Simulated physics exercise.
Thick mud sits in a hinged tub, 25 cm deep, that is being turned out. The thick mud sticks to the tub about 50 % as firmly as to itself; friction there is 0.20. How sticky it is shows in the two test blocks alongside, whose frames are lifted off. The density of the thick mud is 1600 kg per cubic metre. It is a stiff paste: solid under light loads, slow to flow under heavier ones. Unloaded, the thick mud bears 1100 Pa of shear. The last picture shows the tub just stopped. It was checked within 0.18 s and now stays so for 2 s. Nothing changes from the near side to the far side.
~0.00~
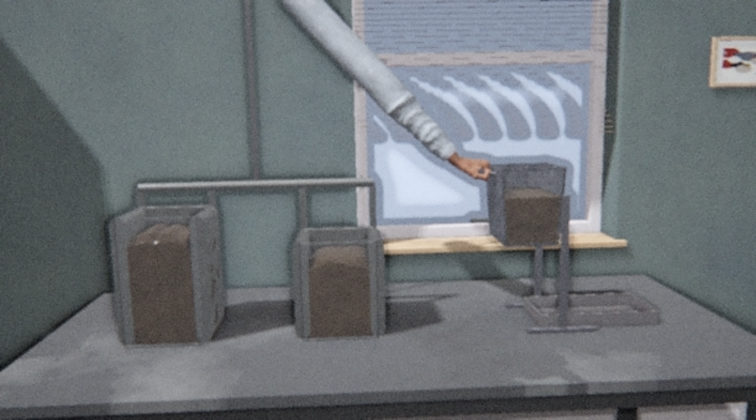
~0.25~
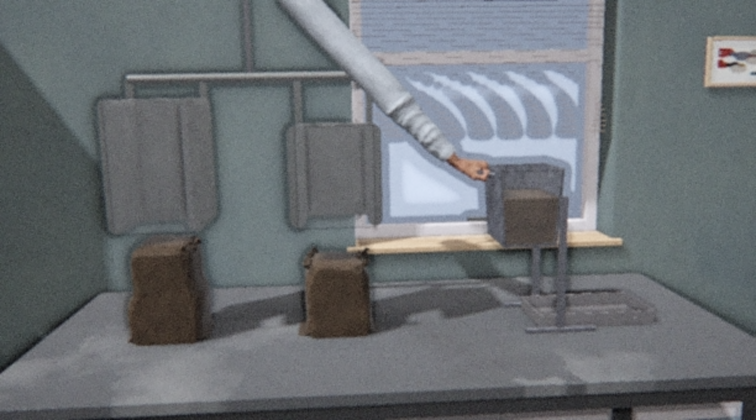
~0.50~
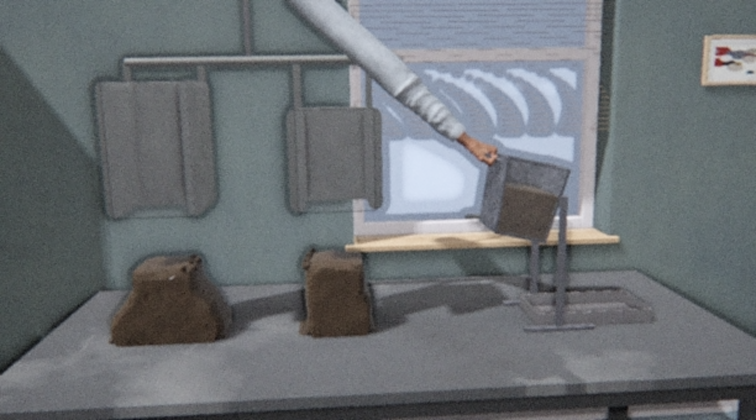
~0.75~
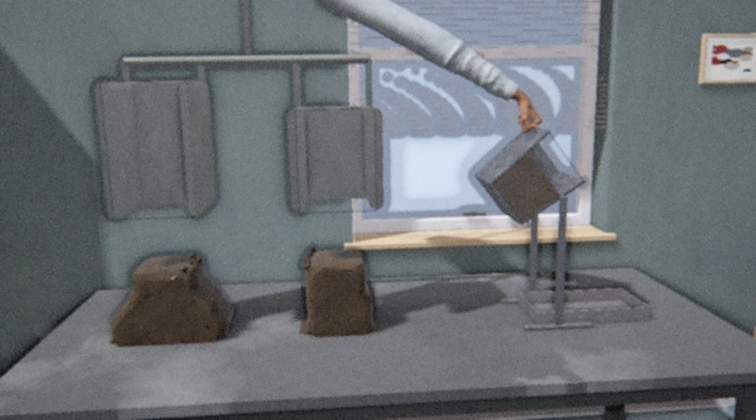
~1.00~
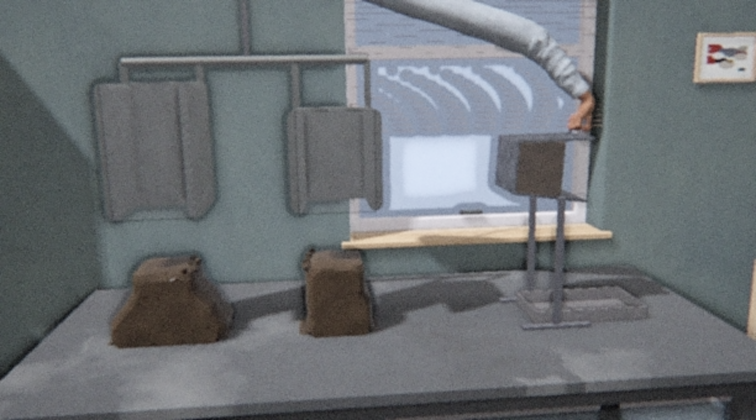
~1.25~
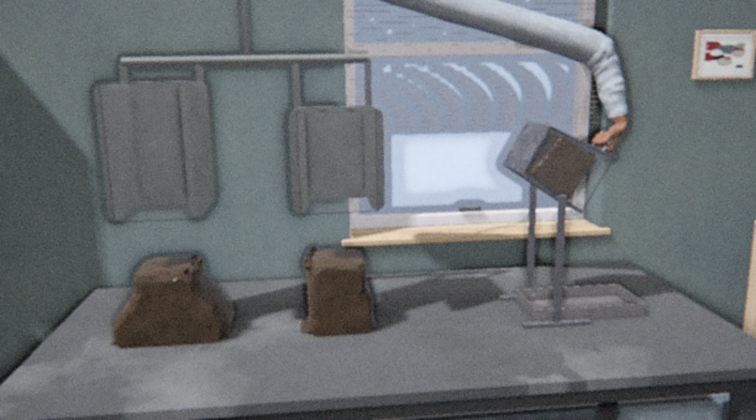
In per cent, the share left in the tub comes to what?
It comes to some 0 %.
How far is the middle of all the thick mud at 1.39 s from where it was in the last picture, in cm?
Roughly 9 cm.
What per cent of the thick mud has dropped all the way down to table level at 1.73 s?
About 95 %.
After 1.39 s, the tub is at 120 degrees and holds 84 %.
After 1.56 s, the tub is at 120 degrees and holds 0 %.
After 1.73 s, the tub is at 120 degrees and holds 0 %.
After 1.90 s, the tub is at 120 degrees and holds 0 %.
After 3.25 s, the tub is at 120 degrees and holds 0 %.
